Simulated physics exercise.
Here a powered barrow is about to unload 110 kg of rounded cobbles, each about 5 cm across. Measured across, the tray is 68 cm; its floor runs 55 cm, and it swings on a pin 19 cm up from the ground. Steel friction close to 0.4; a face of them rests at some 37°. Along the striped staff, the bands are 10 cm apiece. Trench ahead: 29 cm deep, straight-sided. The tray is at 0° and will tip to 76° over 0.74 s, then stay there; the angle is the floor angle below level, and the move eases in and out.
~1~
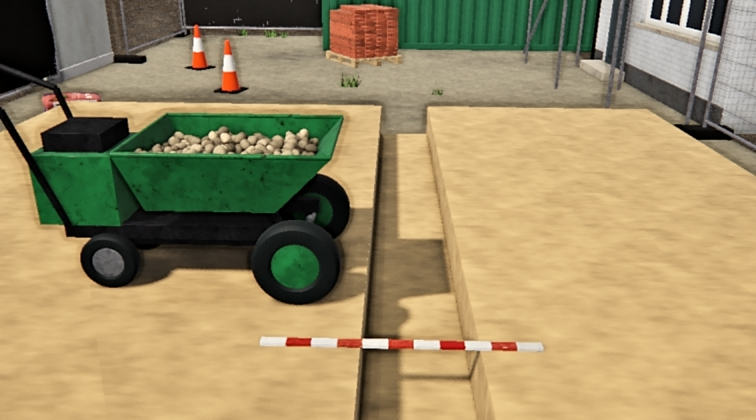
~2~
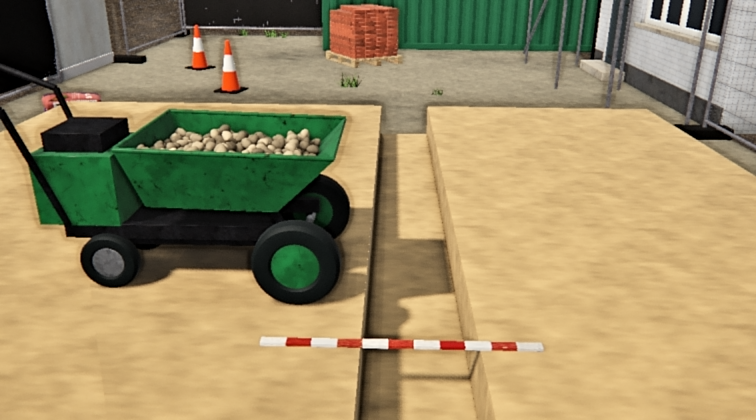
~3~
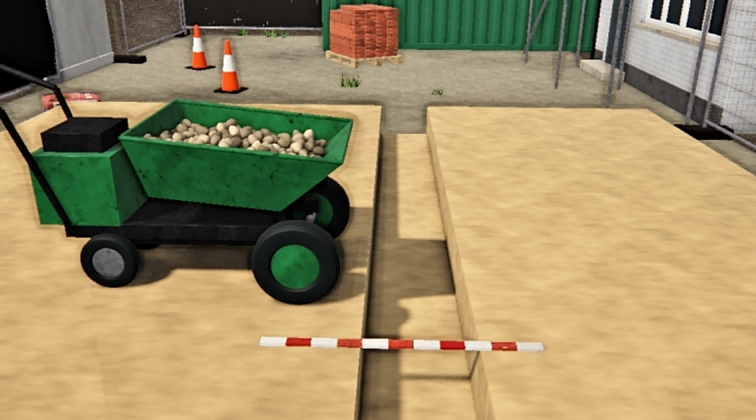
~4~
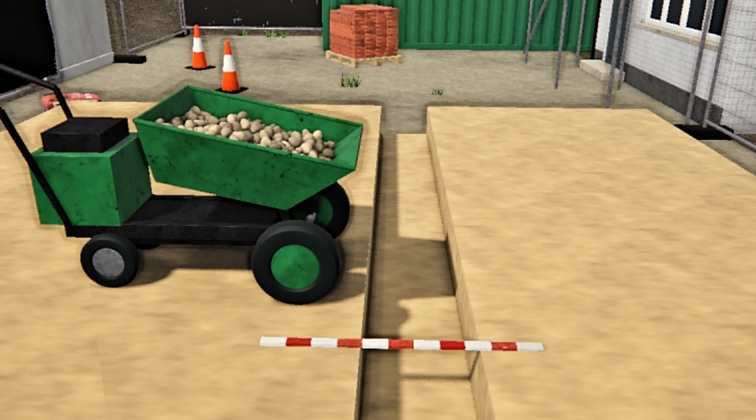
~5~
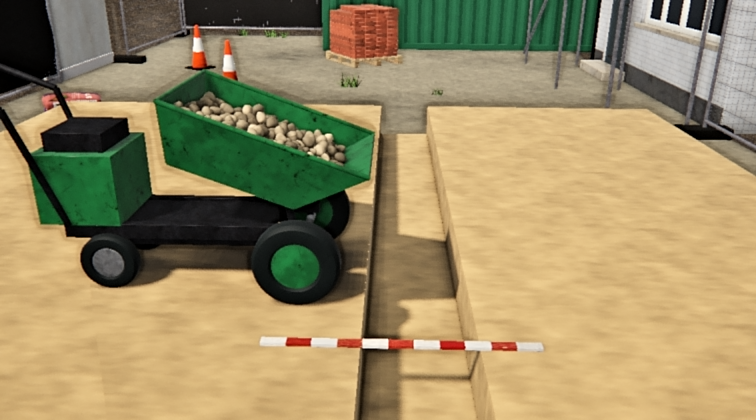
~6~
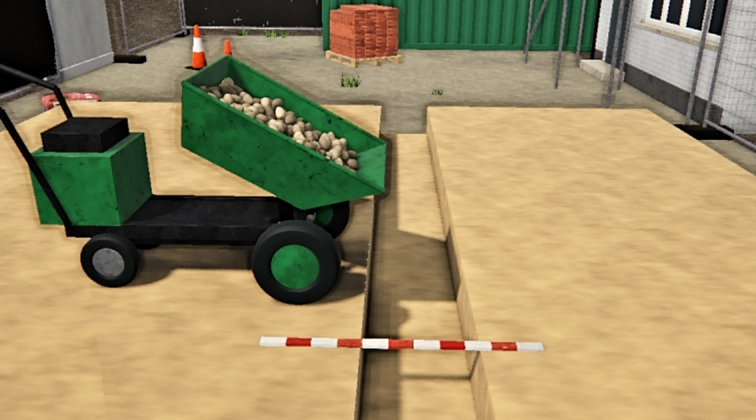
To begin with, a green powered barrow loaded with rounded cobbles stands left of a straight-sided trench, its tray level above a sandy surface. The tray then starts to tilt, its rear rising and its front lip lowering toward the right. It steepens steadily until the lip is over the trench's near edge, the stones still inside.
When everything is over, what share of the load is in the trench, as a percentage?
Close to 61 in a hundred.
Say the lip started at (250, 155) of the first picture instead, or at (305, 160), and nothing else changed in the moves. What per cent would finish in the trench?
Roughly 100 percent for the first, and 90 percent for the second.
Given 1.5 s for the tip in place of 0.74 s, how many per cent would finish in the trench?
75 %.
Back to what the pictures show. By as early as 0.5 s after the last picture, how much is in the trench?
Approx. 35 % of the load.
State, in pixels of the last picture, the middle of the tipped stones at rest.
Their middle ends up near (453, 308).
Then, 0.2 s after the last picture the floor is at 64°, 100 % in the tray; the foremost stones are at (401, 201).
Then, 0.5 s after the last picture the floor is at 76°, 55 % in the tray, 34 % in the trench, 11 % past the trench; the foremost stones are at (495, 268).
Then, 0.9 s after the last picture the floor is at 76°, 2 % in the tray, 58 % in the trench, 40 % past the trench; the foremost stones are at (649, 272).
Then, 2.8 s after the last picture the floor is at 76°, 0 % in the tray, 61 % in the trench, 39 % past the trench; the foremost stones are past the picture's edge.
